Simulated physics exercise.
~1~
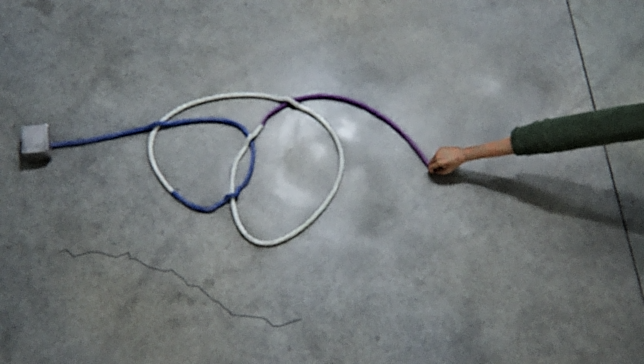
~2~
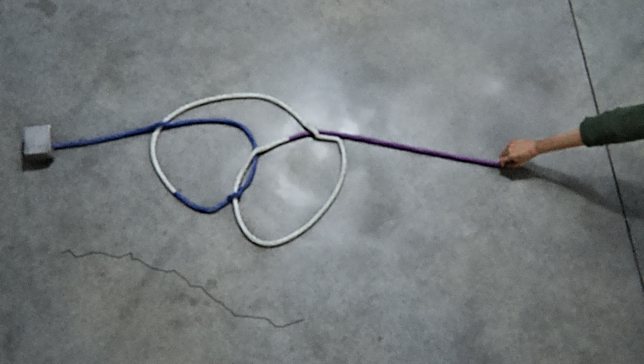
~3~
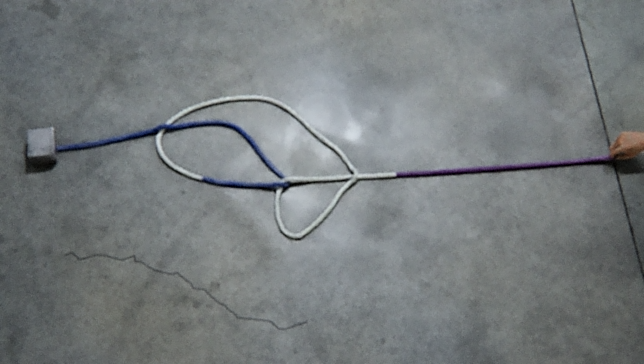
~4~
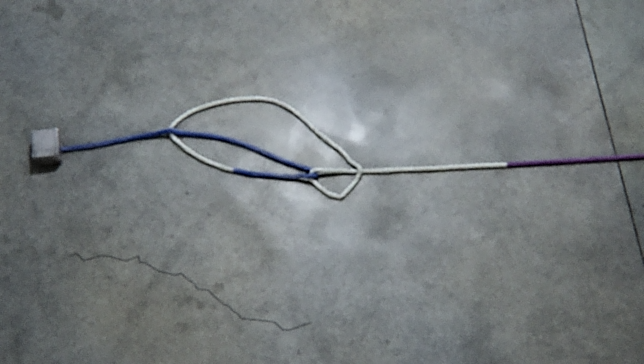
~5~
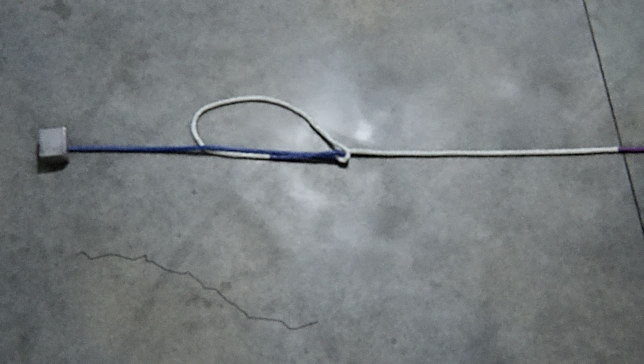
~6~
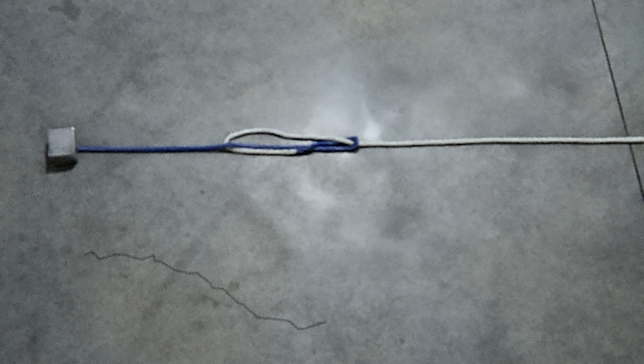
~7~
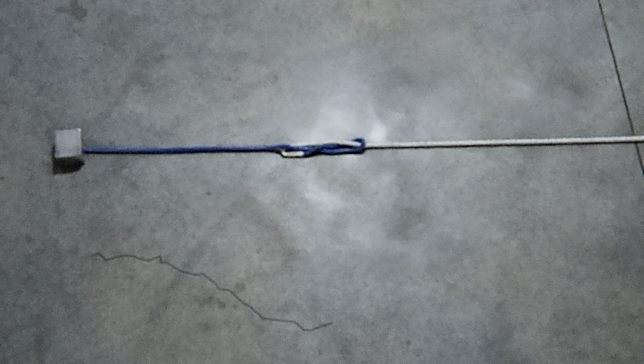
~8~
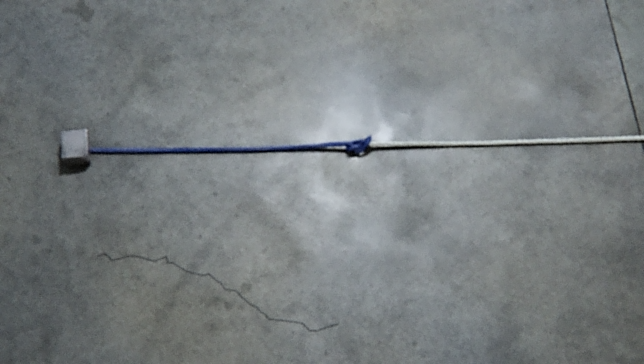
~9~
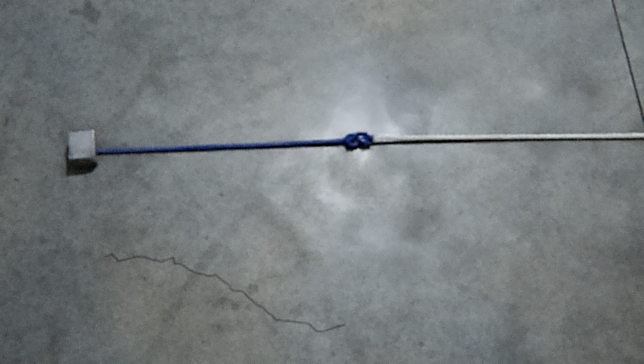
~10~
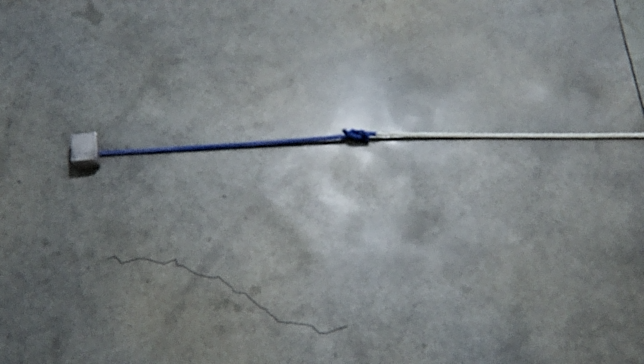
The video shows a looped blue, white and purple rope on a concrete floor, fixed to a small block at the left, as a hand pulls its right end out of view, shrinking the loops until they tighten into a small blue knot in the taut rope.
